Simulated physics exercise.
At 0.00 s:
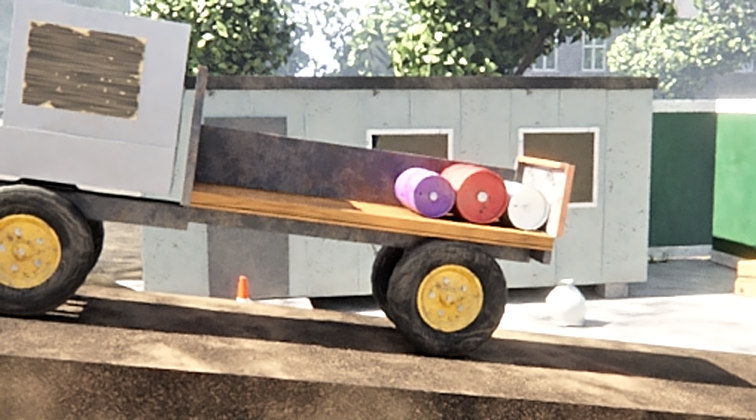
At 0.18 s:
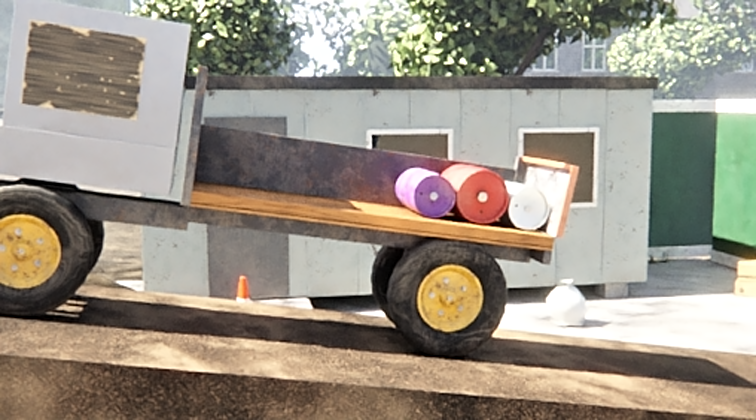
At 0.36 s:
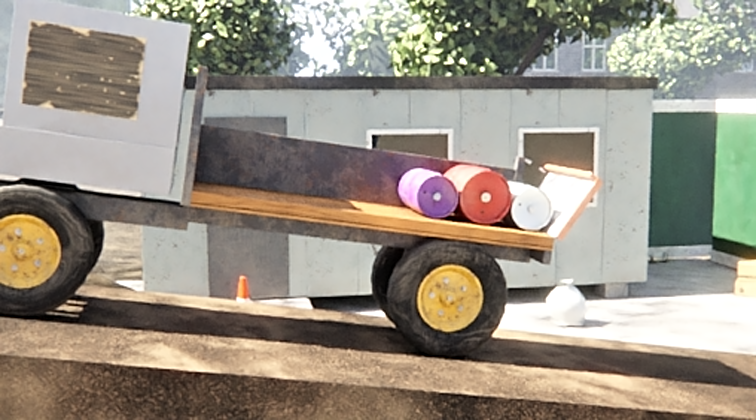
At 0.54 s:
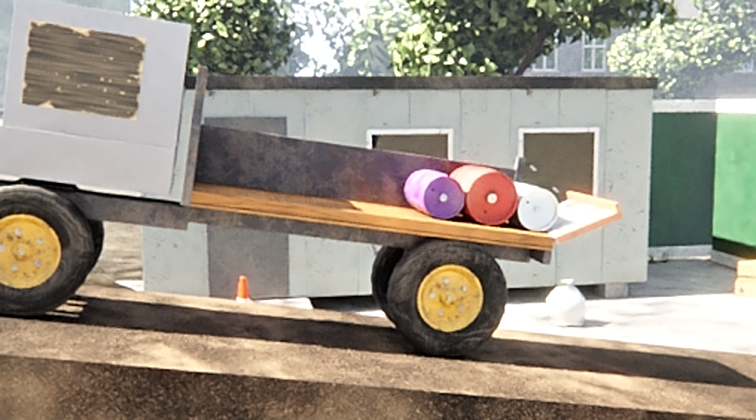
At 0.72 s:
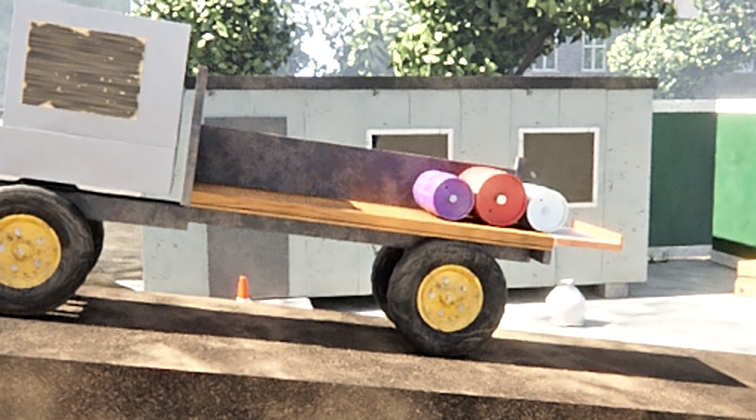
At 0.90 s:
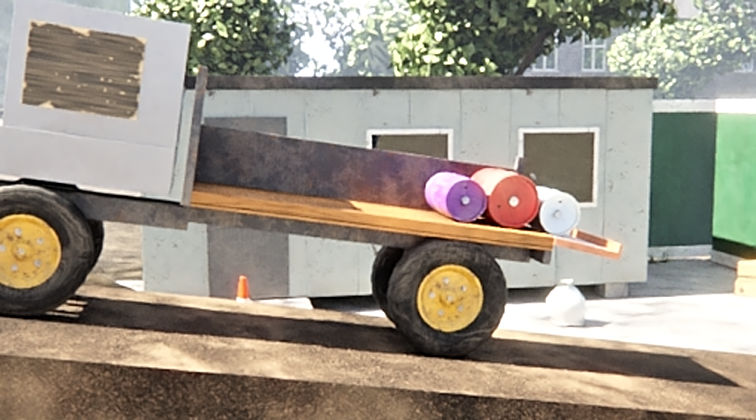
Tailgate of a nose-up pickup swinging down to just below level, as purple, red and white kegs roll slightly right along the bed.
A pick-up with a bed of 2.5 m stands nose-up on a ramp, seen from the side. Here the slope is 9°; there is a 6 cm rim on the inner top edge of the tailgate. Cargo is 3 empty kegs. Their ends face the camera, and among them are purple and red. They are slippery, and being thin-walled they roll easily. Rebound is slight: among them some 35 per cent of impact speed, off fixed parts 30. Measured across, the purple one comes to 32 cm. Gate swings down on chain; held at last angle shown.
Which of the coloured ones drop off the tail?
Purple: Comes off; red: Comes off.
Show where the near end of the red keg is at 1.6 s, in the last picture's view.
I'd put it somewhere around (589, 216) in that view.
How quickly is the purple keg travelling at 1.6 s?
About 1.0 m/s.
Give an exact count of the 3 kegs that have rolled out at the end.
Count: 3.
Then, 1.6 s in, purple is on the bed, 5 cm short of the hinge, rolling right; red is on the gate, 30 cm past the hinge, rolling right; 1 out so far.
Then, 2.5 s in, purple is dropping off the gate; red is off the vehicle; 3 out so far.
In the end (4.5 s), purple is off the vehicle; red is off the vehicle; 3 out so far.
